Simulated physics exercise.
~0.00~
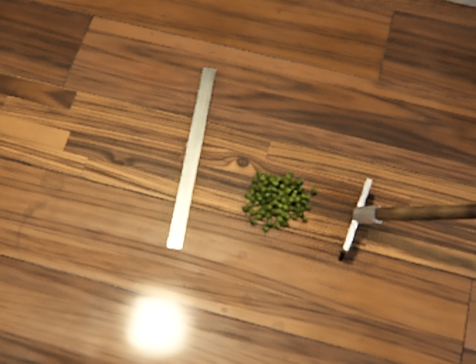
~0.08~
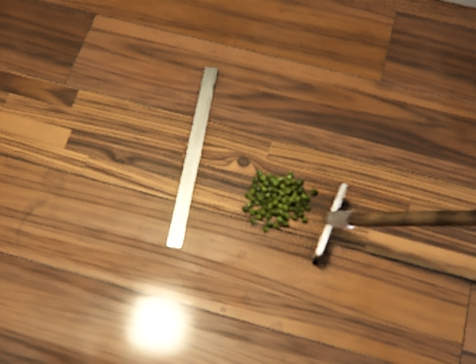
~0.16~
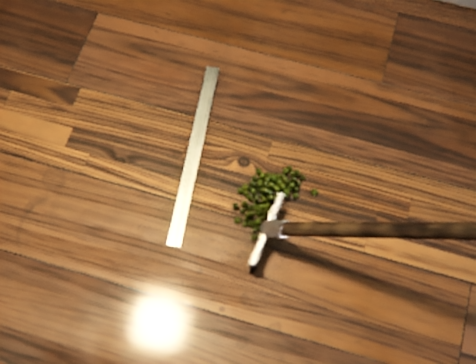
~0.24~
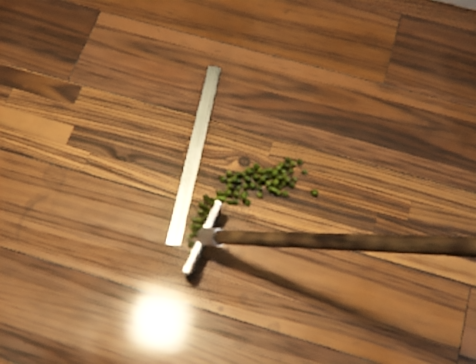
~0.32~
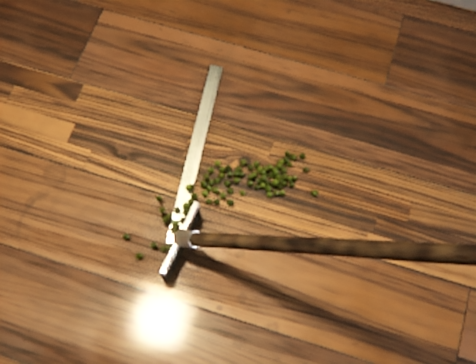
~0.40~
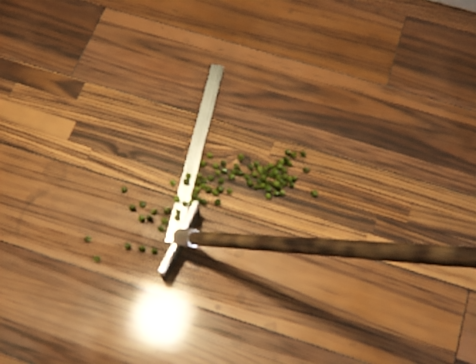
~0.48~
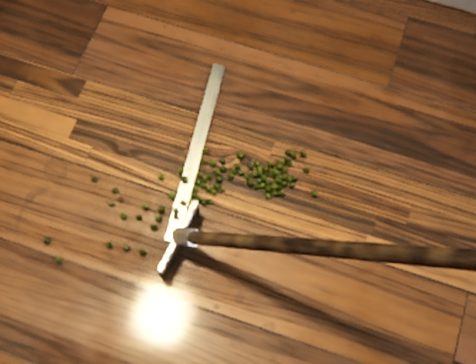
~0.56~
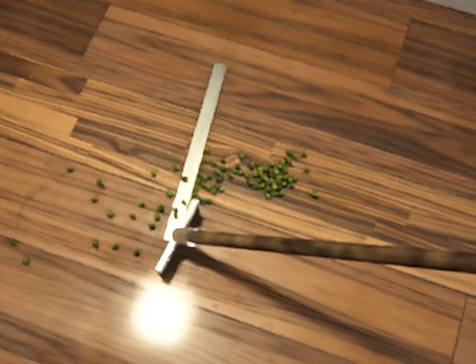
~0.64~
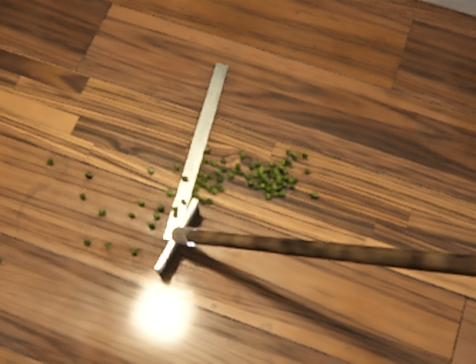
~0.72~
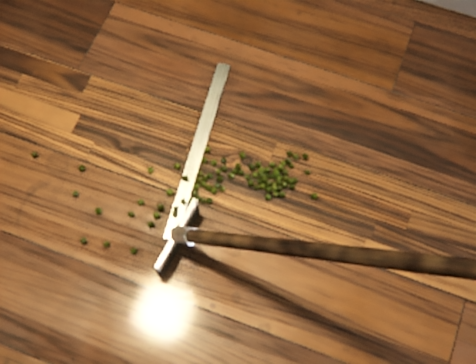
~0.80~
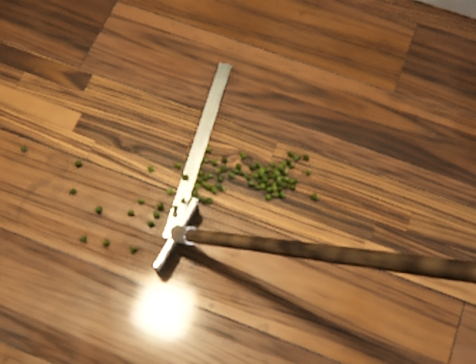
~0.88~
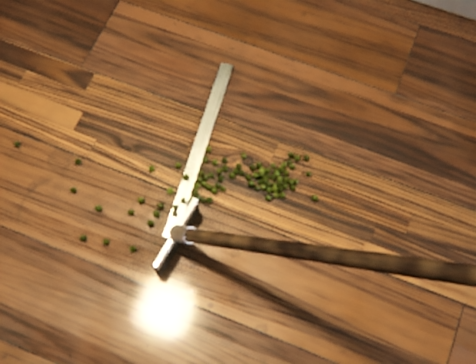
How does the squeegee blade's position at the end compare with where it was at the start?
At the start the blade is to the right of the green pile, clear of the pale strip. By the end it is farther left and slightly lower, resting against the lower end of the strip.
